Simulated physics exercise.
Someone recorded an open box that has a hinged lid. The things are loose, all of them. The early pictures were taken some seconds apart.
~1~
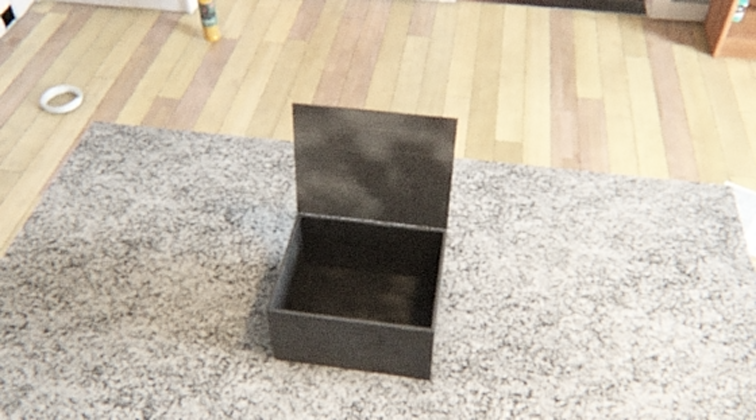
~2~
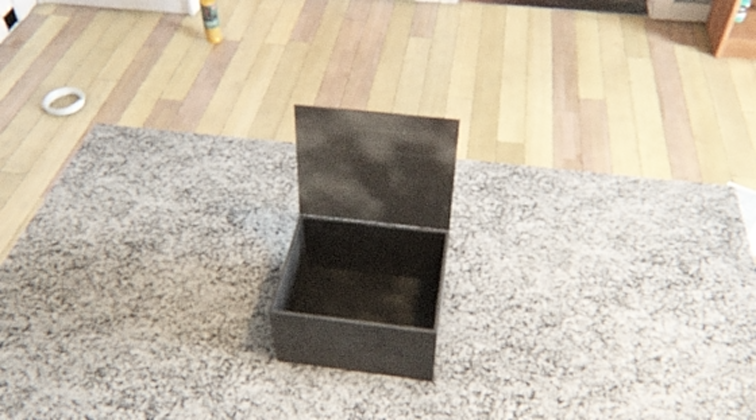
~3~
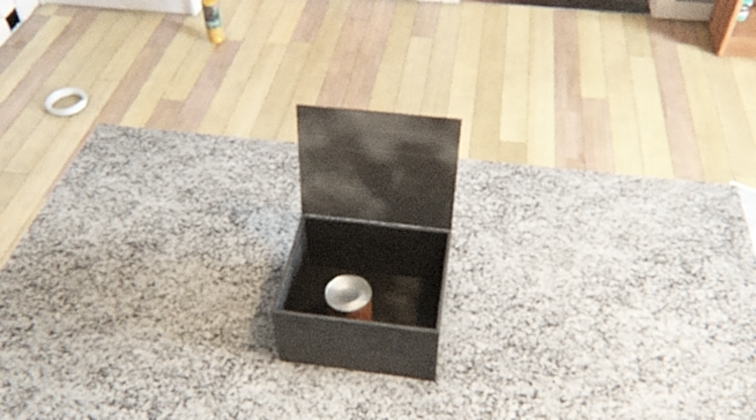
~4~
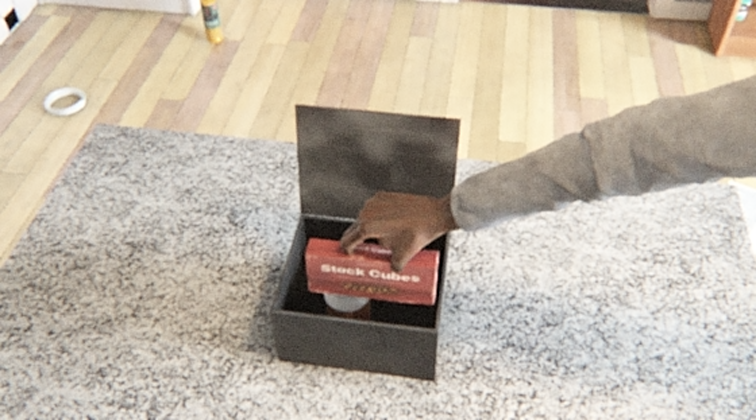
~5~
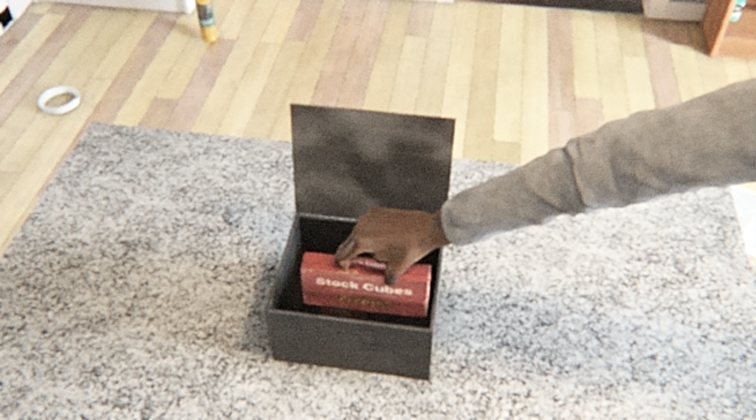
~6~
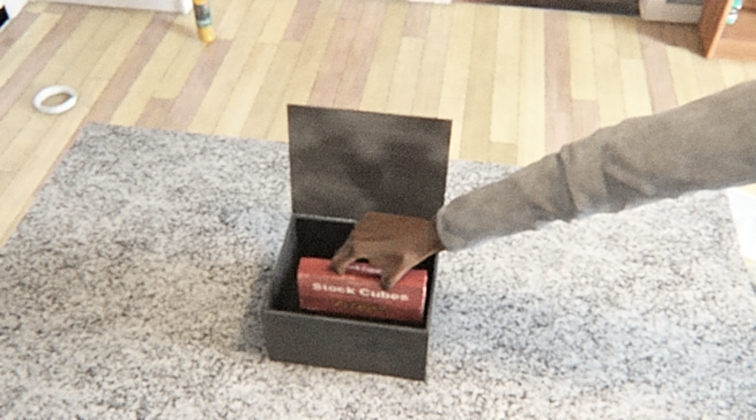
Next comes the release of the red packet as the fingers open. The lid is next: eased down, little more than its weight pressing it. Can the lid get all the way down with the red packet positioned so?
No, it is kept up.
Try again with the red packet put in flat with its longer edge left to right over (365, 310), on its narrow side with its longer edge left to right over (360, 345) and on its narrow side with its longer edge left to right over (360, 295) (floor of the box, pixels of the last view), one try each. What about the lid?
In the first case it shuts; in the second case it stays open; in the third case it shuts.
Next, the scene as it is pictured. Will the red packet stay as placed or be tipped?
Once everything settles, it ends up at a slant.
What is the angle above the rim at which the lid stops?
Some 16°.
Then, 1.20 s on from there, lid 81° above the rim; red packet turned 38° from how it was put near (364, 306).
Then, 1.70 s on from there, lid 47° above the rim; red packet turned 38° from how it was put near (364, 306).
In the end, lid 17° above the rim; toppled in the box, red packet; orange tin unmoved. At the end, from the last picture's camera, red packet near (363, 307).
